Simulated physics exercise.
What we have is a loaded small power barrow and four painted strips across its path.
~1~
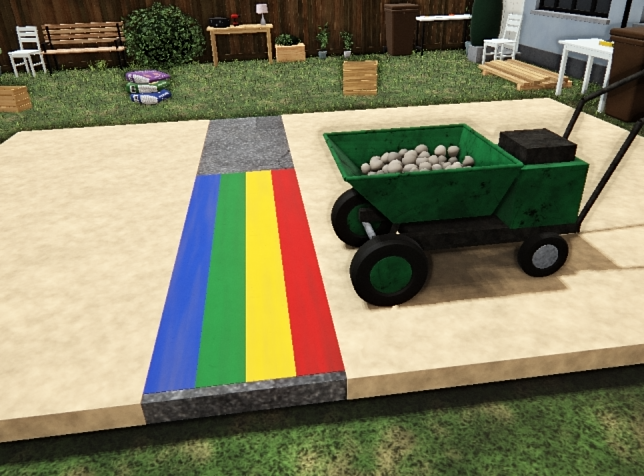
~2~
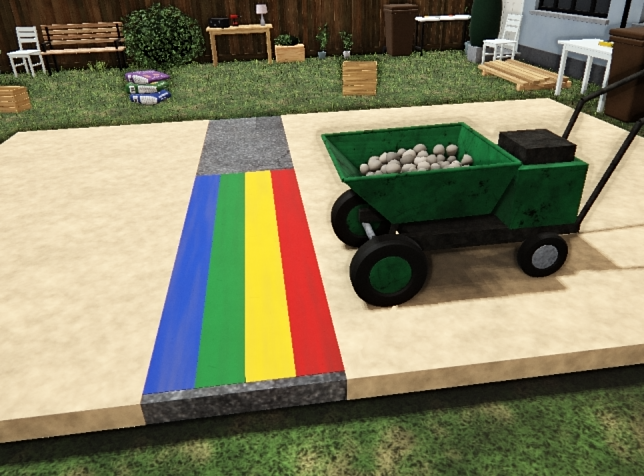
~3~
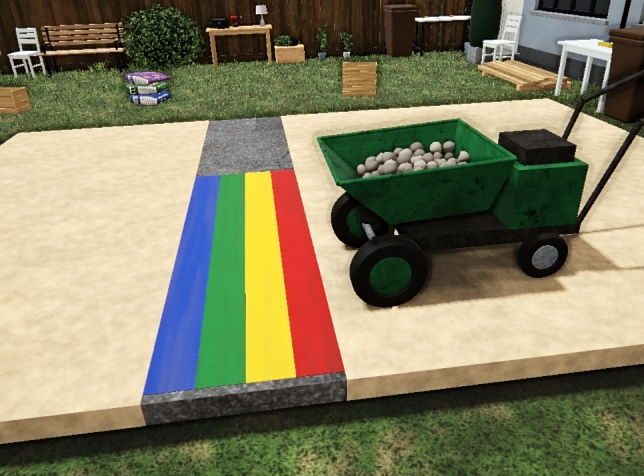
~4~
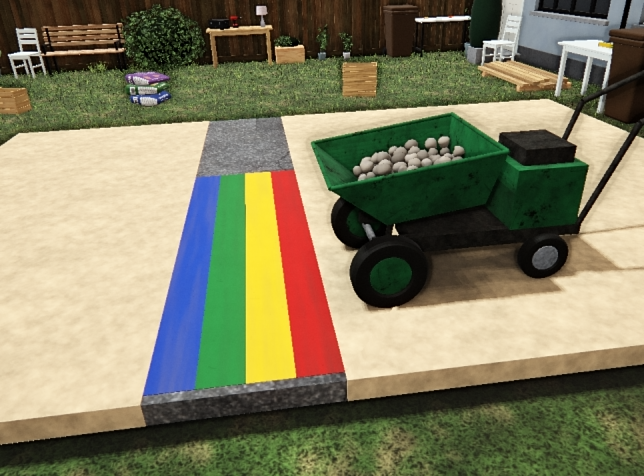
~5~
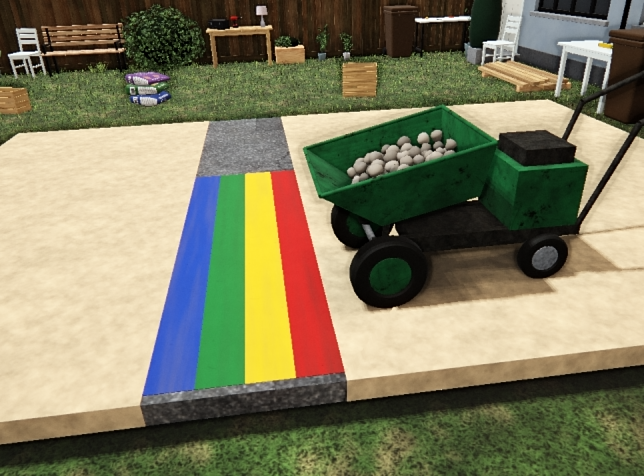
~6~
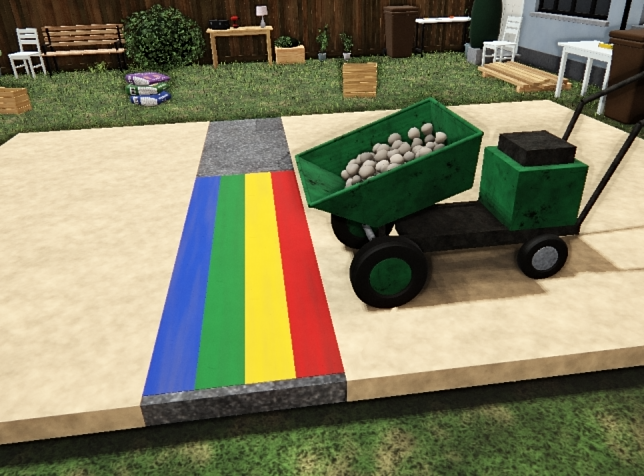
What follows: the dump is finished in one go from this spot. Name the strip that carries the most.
The green strip carries the most.
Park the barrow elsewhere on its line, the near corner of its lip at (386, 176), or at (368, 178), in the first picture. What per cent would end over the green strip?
Roughly 20 per cent, and 20 per cent.
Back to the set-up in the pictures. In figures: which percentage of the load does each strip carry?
In per cent, red strip 0, yellow strip 15, green strip 30 and blue strip 20.
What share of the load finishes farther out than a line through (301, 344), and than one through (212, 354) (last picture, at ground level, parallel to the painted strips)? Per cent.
First some 70, then 30 per cent.
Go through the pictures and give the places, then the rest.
In the first frame, lip of the skip at (346, 179), level; top of the load at (426, 169), river pebbles; red strip at (314, 337); yellow strip at (269, 342); green strip at (223, 347); blue strip at (176, 352).
In the second frame, lip of the skip at (344, 181), level; top of the load at (424, 168).
In the third frame, lip of the skip at (339, 184), tipped barely; top of the load at (432, 167).
In the fourth frame, lip of the skip at (331, 189), tipped a little; top of the load at (426, 164).
In the fifth frame, lip of the skip at (321, 196), tipped a little; top of the load at (430, 157).
In the sixth frame, lip of the skip at (310, 206), tipped clearly; top of the load at (429, 148); red strip at (314, 339); yellow strip at (269, 344); green strip at (222, 349); blue strip at (175, 354).
Soon after the last picture, skip tipped steeply; all in the skip.
A little later, skip tipped right over; about half in the skip; about a quarter over the yellow strip; about a quarter over the green strip.
Later still, skip tipped right over; about a third in the skip; a small part over the yellow strip; about a quarter over the green strip; about a quarter over the blue strip; a small part off the paint.
At rest, skip tipped right over; about a third in the skip; none over the red strip; a small part over the yellow strip; about a quarter over the green strip; about a quarter over the blue strip; a small part off the paint.
